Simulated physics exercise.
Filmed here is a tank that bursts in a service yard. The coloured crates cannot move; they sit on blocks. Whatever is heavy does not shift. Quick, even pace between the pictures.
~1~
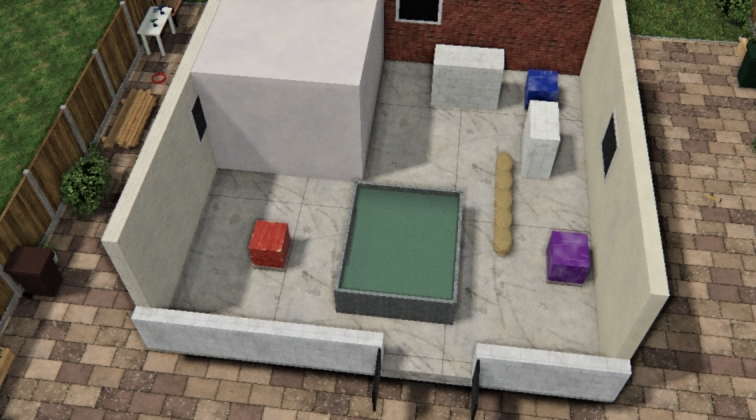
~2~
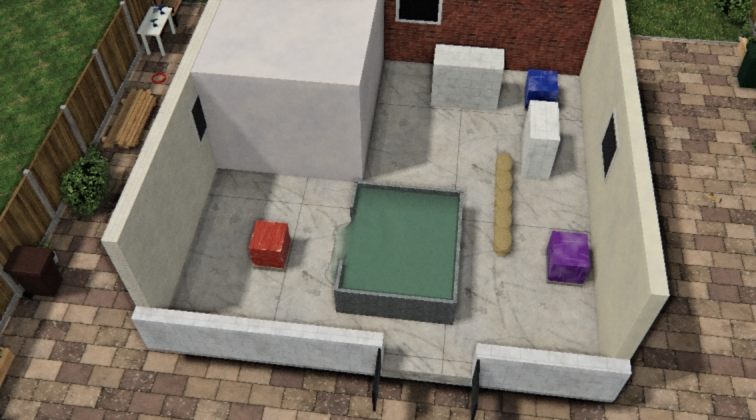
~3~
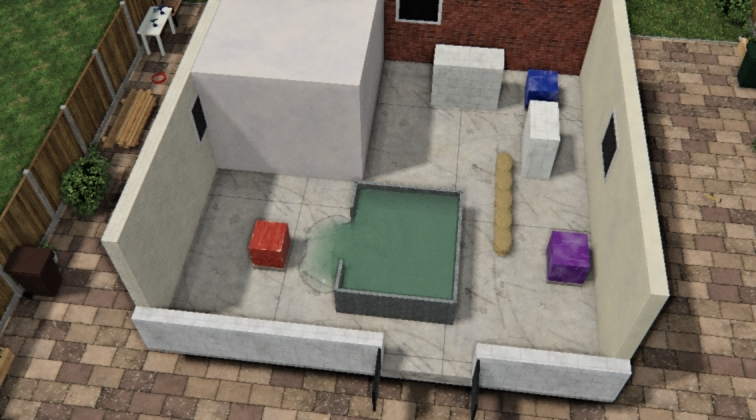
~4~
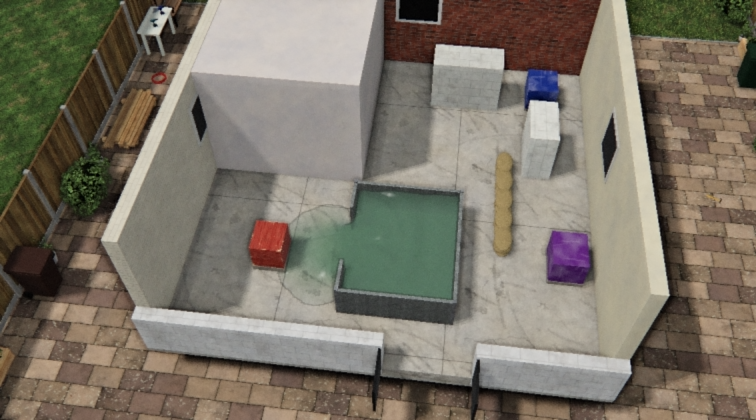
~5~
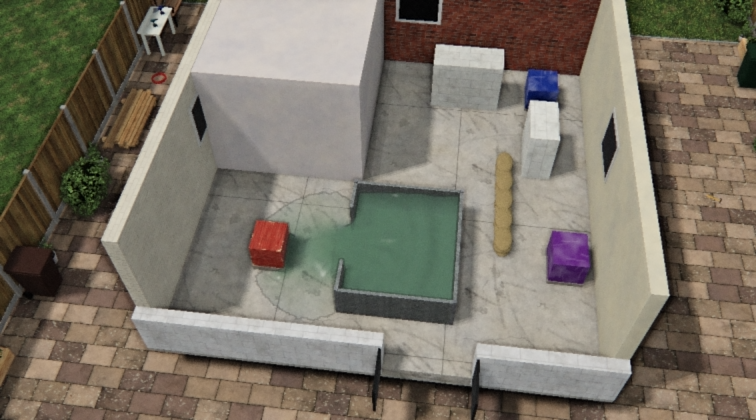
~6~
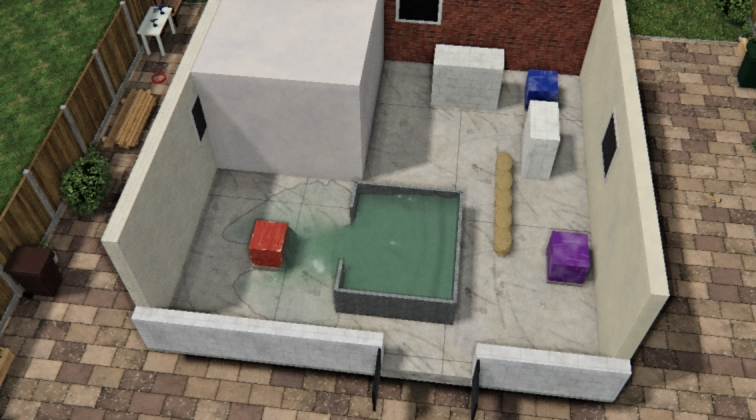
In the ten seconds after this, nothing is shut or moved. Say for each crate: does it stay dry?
My prediction: The purple crate is exposed. The red crate is exposed. The blue crate is protected.
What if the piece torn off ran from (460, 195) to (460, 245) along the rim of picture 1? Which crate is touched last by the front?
The red crate comes last.
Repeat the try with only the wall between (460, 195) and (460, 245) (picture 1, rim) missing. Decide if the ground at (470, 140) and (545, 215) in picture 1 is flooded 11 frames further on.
Taking them in turn: Underwater, then underwater.
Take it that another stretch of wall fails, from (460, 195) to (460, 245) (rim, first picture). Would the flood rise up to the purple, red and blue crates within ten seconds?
Result - purple crate gets flooded; red crate is not reached; blue crate gets flooded.
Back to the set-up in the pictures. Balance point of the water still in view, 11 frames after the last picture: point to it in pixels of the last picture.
I'd point to (339, 256).
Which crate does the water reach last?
Crate: The one in blue.
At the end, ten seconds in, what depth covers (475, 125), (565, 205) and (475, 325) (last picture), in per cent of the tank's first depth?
Readings in order: Around 4, 2 and 10 %.
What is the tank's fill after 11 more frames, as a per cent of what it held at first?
56 per cent or thereabouts.
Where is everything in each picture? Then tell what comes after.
Still water in the water tank at (402, 241), in the first frame.
The front is at (345, 227), out from the gap at (349, 249), in the second frame.
The front is at (324, 222), out from the gap at (349, 250), in the third frame.
The front is at a hidden place, out from the gap at (349, 250), in the fourth frame.
The front is at a hidden place, out from the gap at (349, 250), in the fifth frame.
Water pours out at (349, 249) and has run to (232, 228), in the sixth frame.
A moment on, water covers 20 % of the floor; the purple crate not reached, the red crate water round its plinth, the blue crate not reached.
Next, water covers 25 % of the floor; the purple crate not reached, the red crate water round its plinth, the blue crate not reached.
Then, water covers 35 % of the floor; the purple crate not reached, the red crate water round its plinth, the blue crate not reached.
Later, water covers 50 % of the floor; the purple crate water round its plinth, the red crate water round its plinth, the blue crate not reached.
In the end, water covers 75 % of the floor; the purple crate was topped, the red crate was topped, the blue crate stayed above the water.
